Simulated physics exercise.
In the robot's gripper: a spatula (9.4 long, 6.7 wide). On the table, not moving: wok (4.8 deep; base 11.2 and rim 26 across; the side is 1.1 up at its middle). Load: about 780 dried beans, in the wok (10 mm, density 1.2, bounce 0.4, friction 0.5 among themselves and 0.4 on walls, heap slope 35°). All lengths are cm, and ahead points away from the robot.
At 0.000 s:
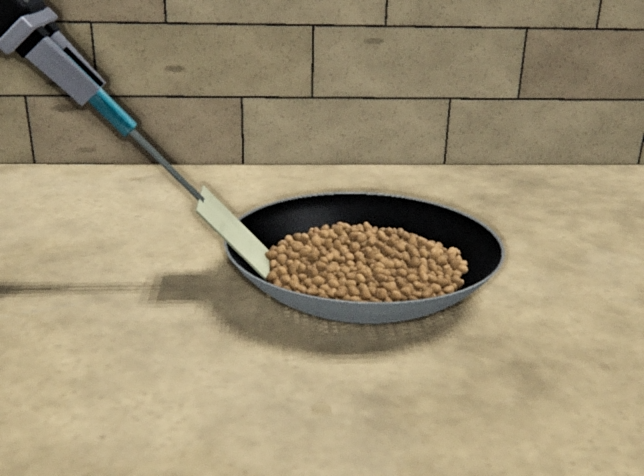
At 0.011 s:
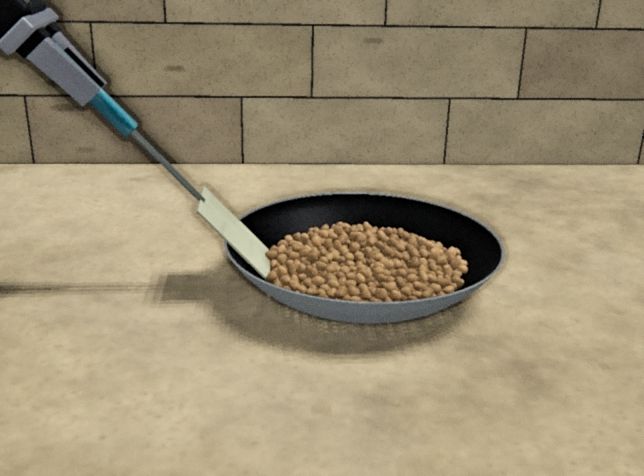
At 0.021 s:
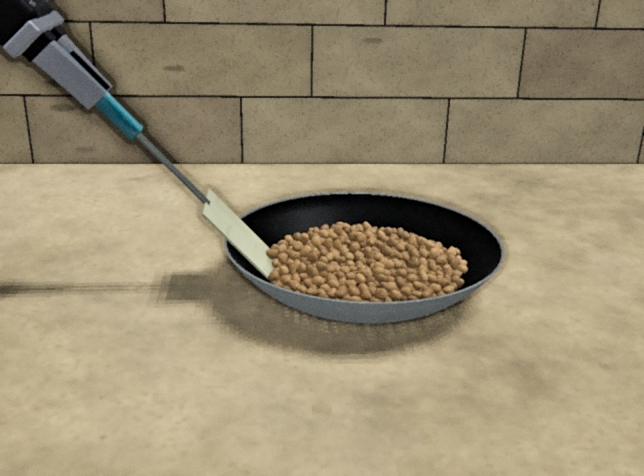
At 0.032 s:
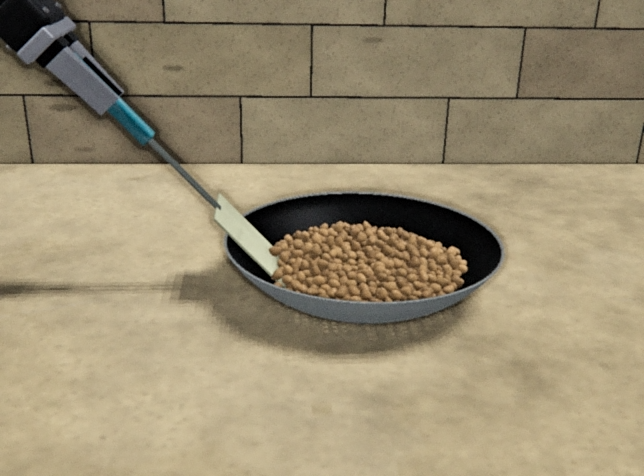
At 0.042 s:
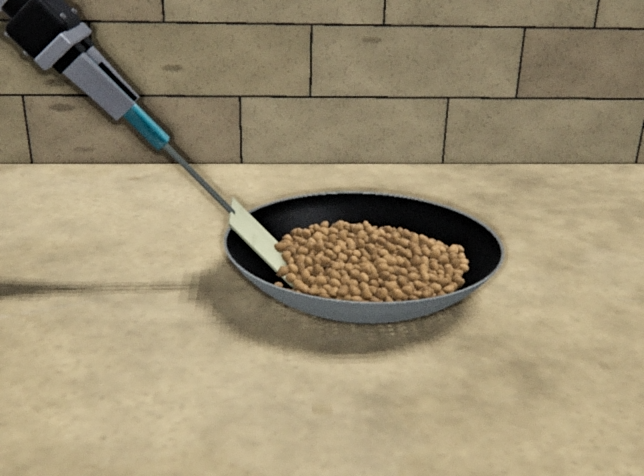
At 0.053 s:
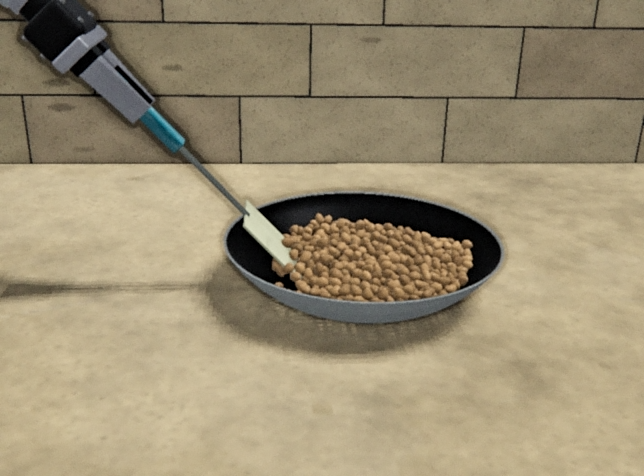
At the start, a robot gripper holds a pale spatula at the left edge of a dark pan heaped with small brown beans, and barely moves. The spatula then slides a short way right and slightly down into the beans, nudging the heap a little to the right while the pan stays still.
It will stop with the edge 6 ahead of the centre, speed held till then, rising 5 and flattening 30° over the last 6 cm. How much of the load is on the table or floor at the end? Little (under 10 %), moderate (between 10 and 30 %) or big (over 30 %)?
On the table or floor the share is moderate, between 10 and 30 %.
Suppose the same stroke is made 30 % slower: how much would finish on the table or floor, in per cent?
Then about 10 per cent.
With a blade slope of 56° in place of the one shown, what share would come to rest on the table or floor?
It would be near 15 per cent.
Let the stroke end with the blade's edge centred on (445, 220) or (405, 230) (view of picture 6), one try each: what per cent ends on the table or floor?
Some 20 and 10 per cent.
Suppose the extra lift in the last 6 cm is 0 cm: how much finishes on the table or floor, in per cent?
Some 5 per cent.
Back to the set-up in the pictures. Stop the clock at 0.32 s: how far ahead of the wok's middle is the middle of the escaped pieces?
Roughly 24 cm.
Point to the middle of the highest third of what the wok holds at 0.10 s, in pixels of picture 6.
Around (394, 245).
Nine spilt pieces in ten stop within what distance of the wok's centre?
Some 55 cm.
After 0.08 s, sloping 48°, highest piece 6 above the table; 775 in the wok.
After 0.10 s, sloping 39°, highest piece 8 above the table; 774 in the wok, 1 on the blade or in flight.
After 0.32 s, sloping 18°, highest piece 11 above the table; 656 in the wok, 73 on the table or floor, 46 on the blade or in flight.
After 1.37 s, sloping 18°, highest piece 6 above the table; 656 in the wok, 119 on the table or floor.
At rest, 656 in the wok, 119 on the table or floor. That is 15 % on the table or floor.
